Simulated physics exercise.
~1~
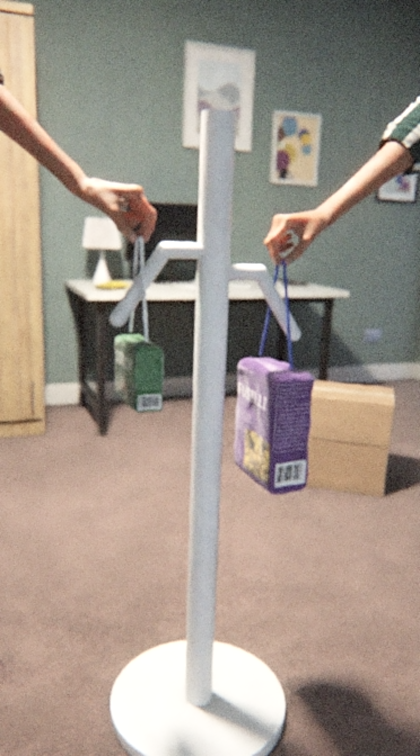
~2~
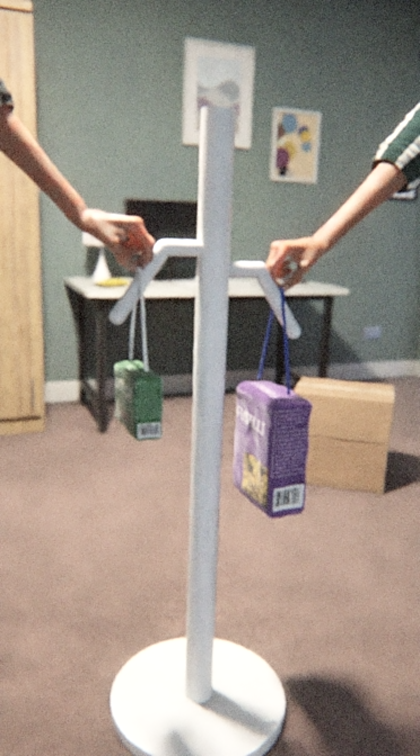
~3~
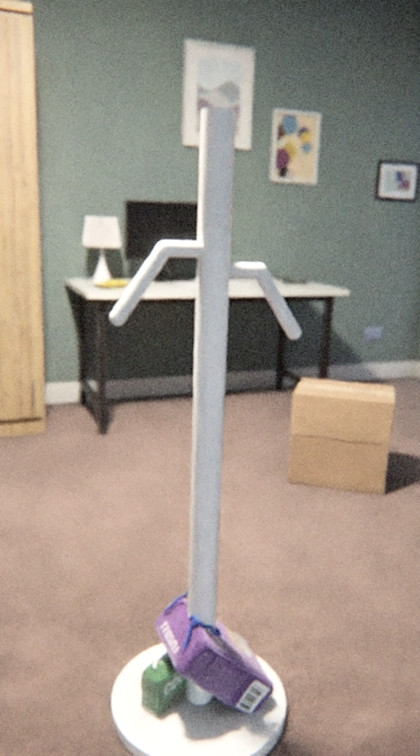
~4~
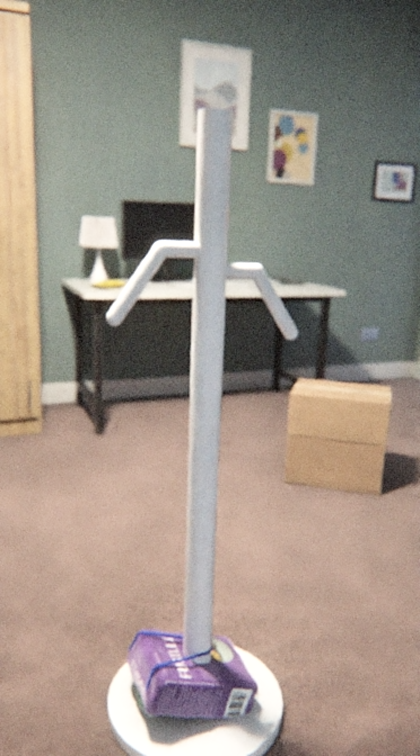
Two hands hang green and purple packages on a white stand, but both slide down onto its base.
